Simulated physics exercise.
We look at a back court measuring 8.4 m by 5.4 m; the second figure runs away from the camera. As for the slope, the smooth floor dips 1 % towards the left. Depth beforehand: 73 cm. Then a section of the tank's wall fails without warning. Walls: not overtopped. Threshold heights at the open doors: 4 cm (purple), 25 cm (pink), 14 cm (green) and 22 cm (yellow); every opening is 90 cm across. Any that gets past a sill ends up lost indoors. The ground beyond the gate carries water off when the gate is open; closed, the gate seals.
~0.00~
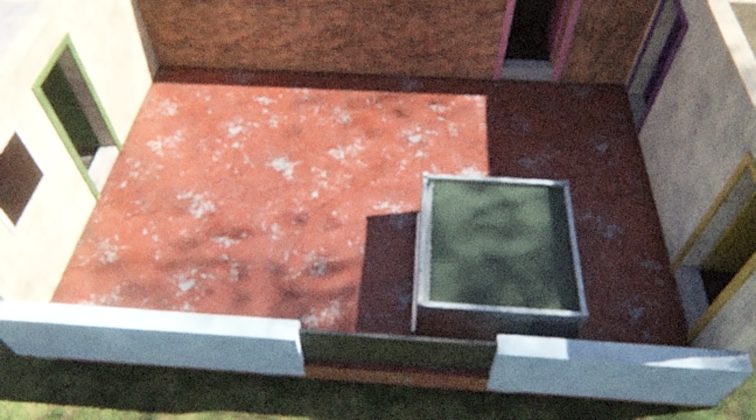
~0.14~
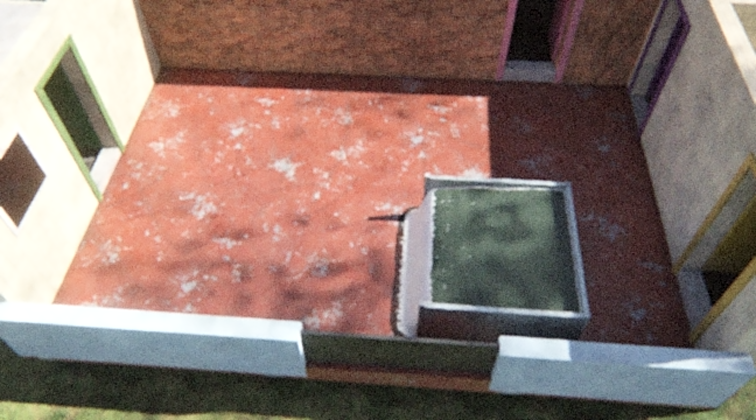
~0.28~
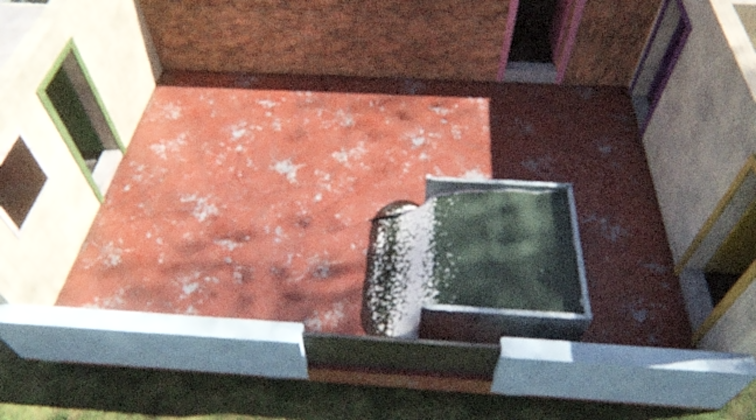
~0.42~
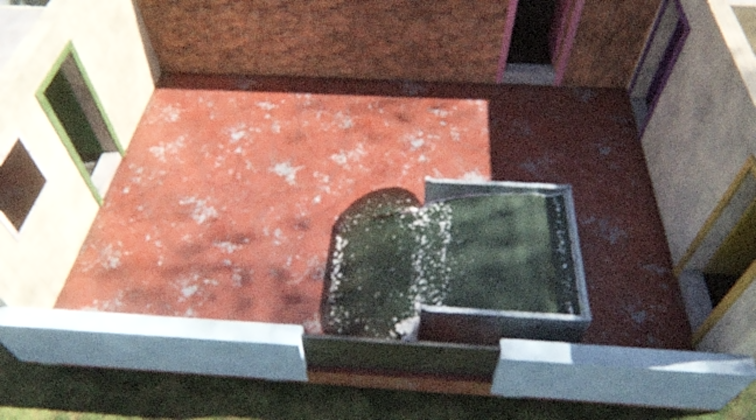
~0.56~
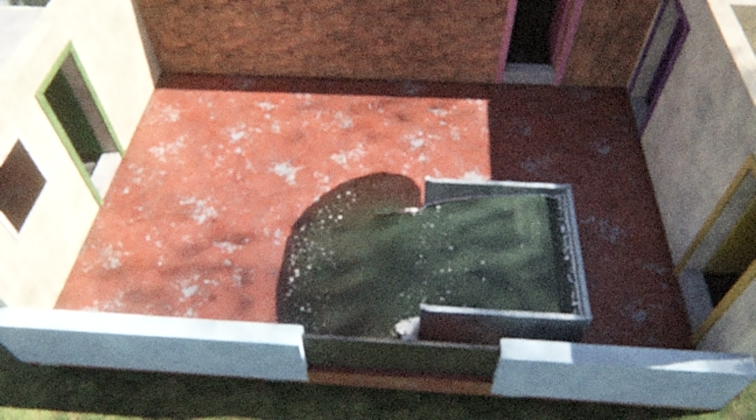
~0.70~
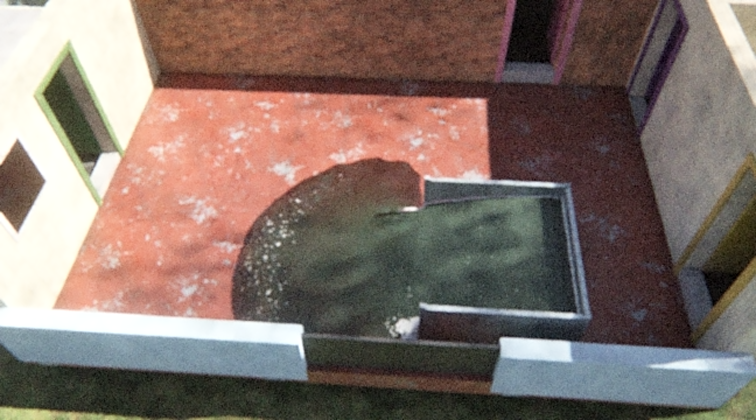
The video shows a walled courtyard with a mottled red floor and a square tank of dark green water, whose left side opens; water pours out with white flecks and spreads leftward across the floor in a widening, rounded dark pool.
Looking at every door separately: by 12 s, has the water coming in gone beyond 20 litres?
Purple door - it has. Pink door - it has not. Green door - it has. Yellow door - it has not.
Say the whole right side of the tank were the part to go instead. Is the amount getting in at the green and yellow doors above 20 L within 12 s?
Against that limit the green door gives a lower amount and the yellow door gives a greater amount.
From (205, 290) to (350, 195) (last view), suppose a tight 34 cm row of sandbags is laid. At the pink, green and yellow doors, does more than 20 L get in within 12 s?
Then the pink door is short of it, the green door short of it, the yellow door short of it.
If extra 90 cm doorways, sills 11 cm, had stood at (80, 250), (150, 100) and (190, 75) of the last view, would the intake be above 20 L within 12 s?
Taking them in order, the first gets enough, the second enough and the third enough.
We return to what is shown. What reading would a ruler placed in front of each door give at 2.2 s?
Depths: Purple door 0 cm, pink door 0 cm, green door 25 cm, yellow door 0 cm.
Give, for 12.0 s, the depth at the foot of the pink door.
I'd put it at around 4.0 cm deep.
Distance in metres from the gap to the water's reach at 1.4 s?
That's near 5.0 m in a straight line.
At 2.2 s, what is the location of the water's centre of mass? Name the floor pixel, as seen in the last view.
Balance point at about (286, 258).
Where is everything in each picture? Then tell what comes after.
The tank at (497, 243) is whole and still, 73 cm deep, in the first frame.
Water pours out at (425, 258) and has run 1.1 m, to (420, 210); typically 10 cm deep outside, 73 cm at the tank's back, in the second frame.
The front is at (401, 204), 1.2 m from the gap at (426, 262); 1.5 m2 of floor is under water; 73 cm left at the back of the tank, in the third frame.
The front is at (374, 196), 1.6 m from the gap at (426, 265); 3.1 m2 of floor is under water; 67 cm left at the back of the tank, in the fourth frame.
The front is at a hidden place, 2.0 m from the gap at (426, 266); 4.9 m2 of floor is under water; 62 cm left at the back of the tank, in the fifth frame.
The front is at (255, 231), 2.6 m from the gap at (425, 266); 6.9 m2 of floor is under water; 62 cm left at the back of the tank, in the sixth frame.
After 1.4 s water covers 40 % of the floor and is deepest (28 cm) near (416, 297); purple door not reached, pink door not reached, green door not reached, yellow door not reached.
After 2.2 s water covers 50 % of the floor and is deepest (48 cm) near (54, 337); purple door not reached, pink door not reached, green door 25 cm at the sill, 8 L in, yellow door not reached.
After 3.5 s water covers 55 % of the floor and is deepest (32 cm) near (159, 77); purple door not reached, pink door not reached, green door 22 cm at the sill, 59 L in, yellow door not reached.
After 7.0 s water covers 80 % of the floor and is deepest (18 cm) near (133, 133); purple door not reached, pink door 4 cm at the sill, 0 L in, green door 9 cm at the sill, 73 L in, yellow door not reached.
After 12.0 s water covers 100 % of the floor and is deepest (10 cm) near (40, 337); purple door 8 cm at the sill, 58 L in, pink door 4 cm at the sill, 0 L in, green door 8 cm at the sill, 73 L in, yellow door 3 cm at the sill, 0 L in.
